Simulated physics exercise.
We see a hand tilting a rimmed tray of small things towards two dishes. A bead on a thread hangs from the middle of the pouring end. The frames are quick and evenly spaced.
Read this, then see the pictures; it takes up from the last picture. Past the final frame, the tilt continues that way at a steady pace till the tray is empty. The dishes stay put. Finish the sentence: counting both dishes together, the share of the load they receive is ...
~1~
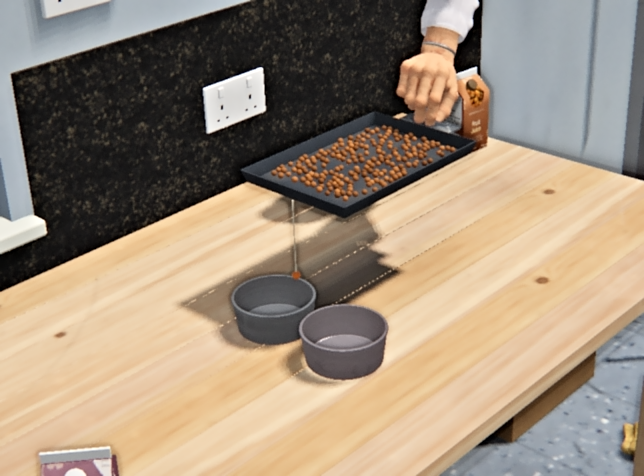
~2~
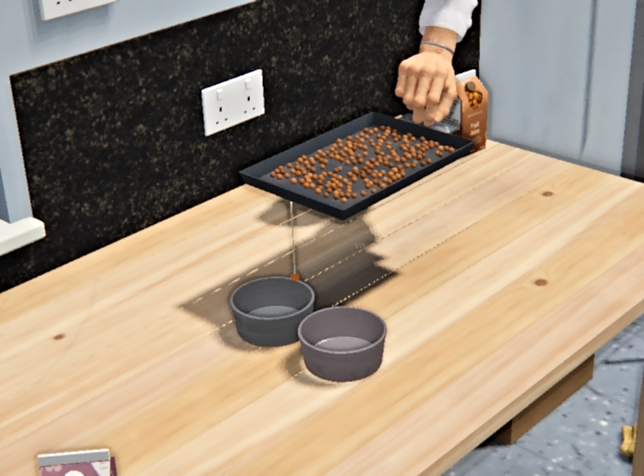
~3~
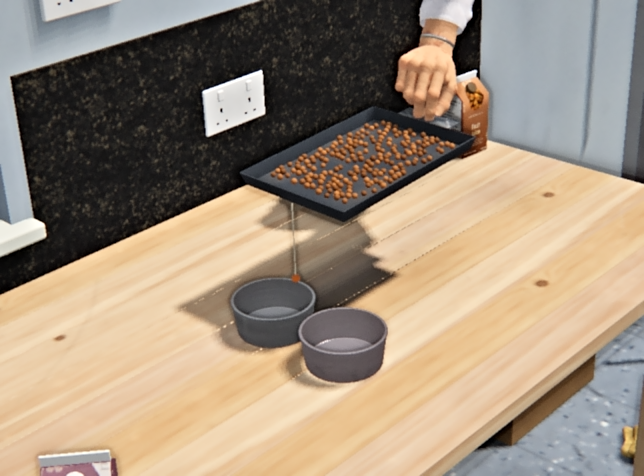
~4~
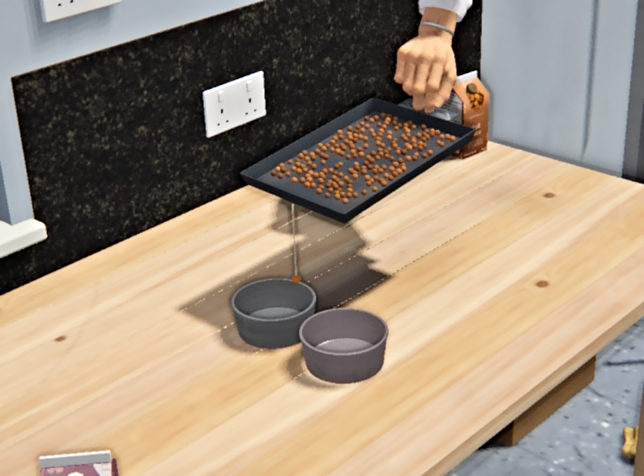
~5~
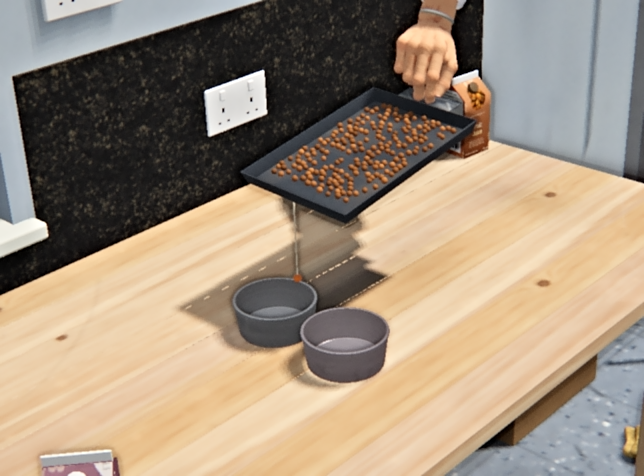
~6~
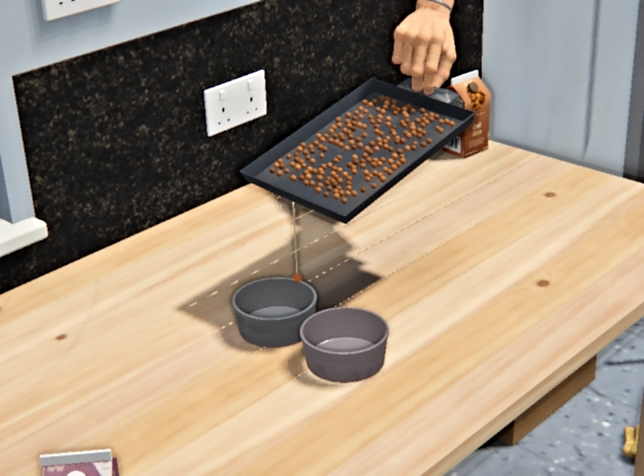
The share is greater than half.
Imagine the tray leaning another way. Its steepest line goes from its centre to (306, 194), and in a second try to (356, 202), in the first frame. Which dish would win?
The left-side dish, then the right-side dish.
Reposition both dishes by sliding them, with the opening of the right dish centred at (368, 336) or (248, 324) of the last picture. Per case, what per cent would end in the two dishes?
Close to 70 in a hundred first, close to 10 in a hundred second.
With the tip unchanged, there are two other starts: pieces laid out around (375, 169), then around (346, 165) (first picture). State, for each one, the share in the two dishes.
Close to 90 in a hundred, then close to 90 in a hundred.
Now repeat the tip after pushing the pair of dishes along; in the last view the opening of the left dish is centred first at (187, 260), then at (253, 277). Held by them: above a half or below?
At the first place under half, at the second most of it.
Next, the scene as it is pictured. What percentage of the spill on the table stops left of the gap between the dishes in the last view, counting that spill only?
That comes to about 60 per cent of the pieces.
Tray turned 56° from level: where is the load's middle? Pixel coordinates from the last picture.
Somewhere about pixel (320, 199).
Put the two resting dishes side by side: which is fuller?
Answer: The one at right.
Soon after the last picture, tray tipped steeply; nearly all on the tray; a stray few in the right dish; a stray few in the left dish; a stray few in the air.
A little later, tray tipped right over; a small part on the tray; about half in the right dish; about a quarter in the left dish; a small part outside both; about a quarter in the air.
Later still, tray tipped past a quarter turn; about two thirds in the right dish; about a quarter in the left dish; a small part outside both.
At rest, tray tipped past a quarter turn; about two thirds in the right dish; about a quarter in the left dish; a small part outside both.
